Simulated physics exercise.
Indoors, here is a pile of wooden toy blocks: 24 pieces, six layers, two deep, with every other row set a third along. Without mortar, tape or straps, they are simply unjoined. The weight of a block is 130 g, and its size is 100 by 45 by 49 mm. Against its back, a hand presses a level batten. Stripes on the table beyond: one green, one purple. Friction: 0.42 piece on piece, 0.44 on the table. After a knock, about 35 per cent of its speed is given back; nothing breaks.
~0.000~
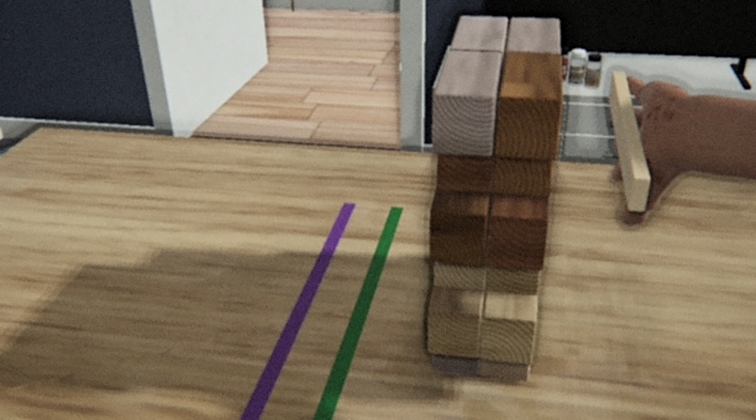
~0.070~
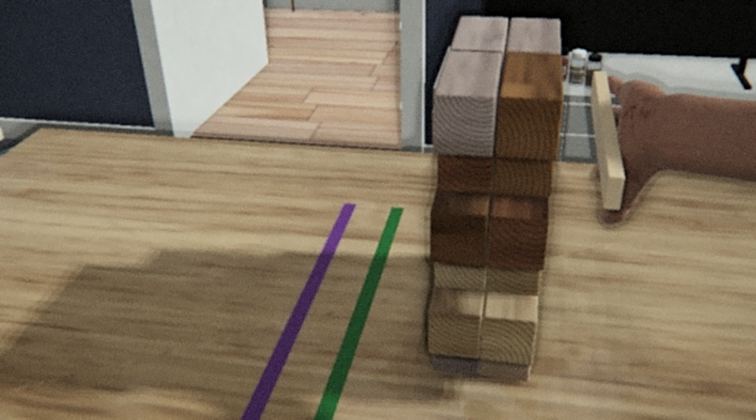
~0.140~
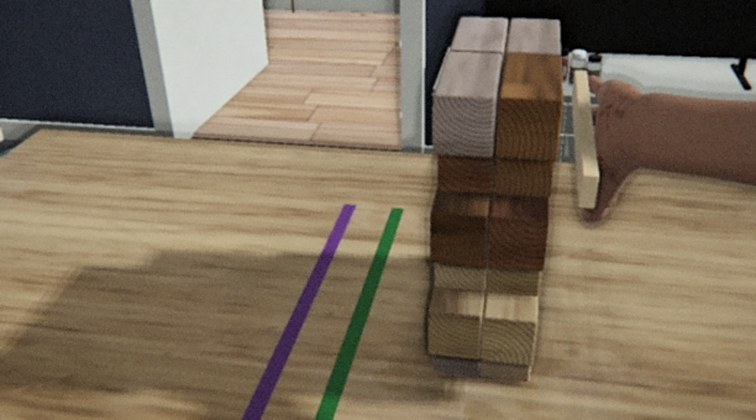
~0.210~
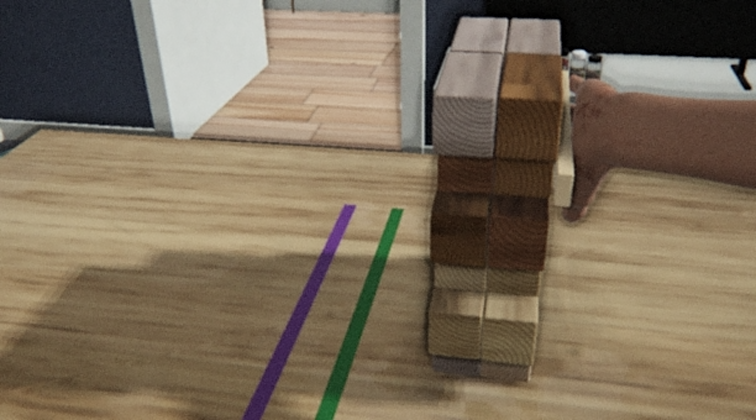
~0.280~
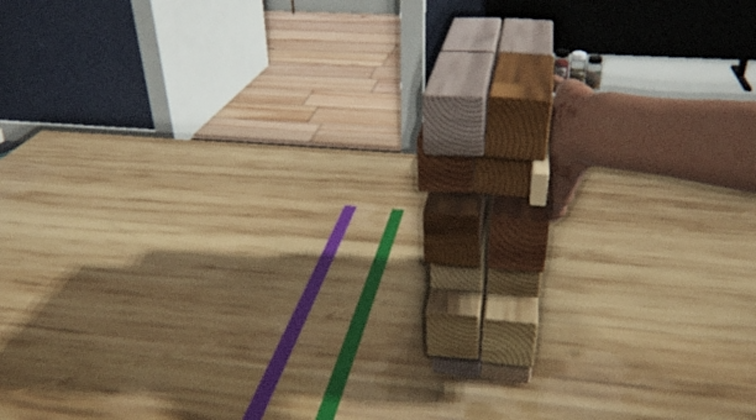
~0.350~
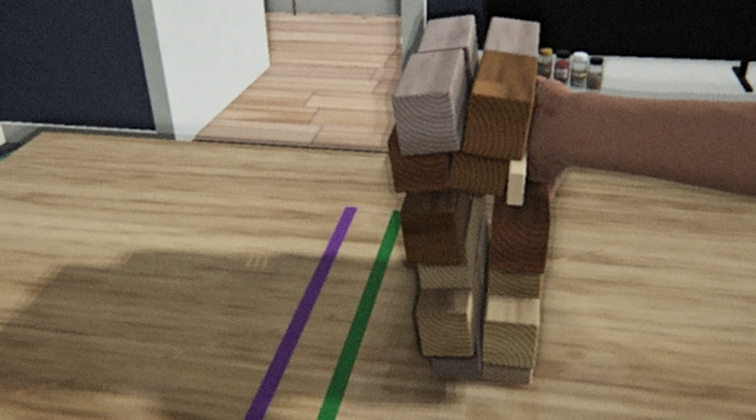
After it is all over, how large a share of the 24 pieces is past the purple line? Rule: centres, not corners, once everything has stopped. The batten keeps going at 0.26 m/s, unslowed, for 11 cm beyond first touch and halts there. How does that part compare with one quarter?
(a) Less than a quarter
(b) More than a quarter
More than a quarter (b).
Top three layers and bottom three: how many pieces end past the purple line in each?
Top group: 8; bottom group: 2.
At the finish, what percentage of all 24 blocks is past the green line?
Close to 40 percent.
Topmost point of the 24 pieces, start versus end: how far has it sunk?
Something like 10 cm, give or take.
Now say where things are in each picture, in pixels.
In the first frame (each place is the centre of the face we see best), batten (639, 195) 57 mm from the stack; green line, near end, (340, 368); purple line, near end, (276, 360); all in place.
The second frame shows batten (614, 194) 39 mm from the stack.
The third frame shows batten (589, 192) 21 mm from the stack.
The fourth frame shows batten (564, 191) 1 mm in.
The fifth frame shows batten (539, 190) 16 mm in; 11 have shifted.
The sixth frame shows batten (516, 190) 34 mm in; green line, near end, (342, 372); purple line, near end, (279, 364); steepest lean 8°, the block at (425, 125); 16 have shifted.
By 0.52 s, none of the 24 blocks past the purple line, 16 disturbed.
By 0.72 s, 6 of the 24 blocks past the purple line.
When it is over (1.8 s), 10 of the 24 blocks past the purple line. That is 42 per cent.
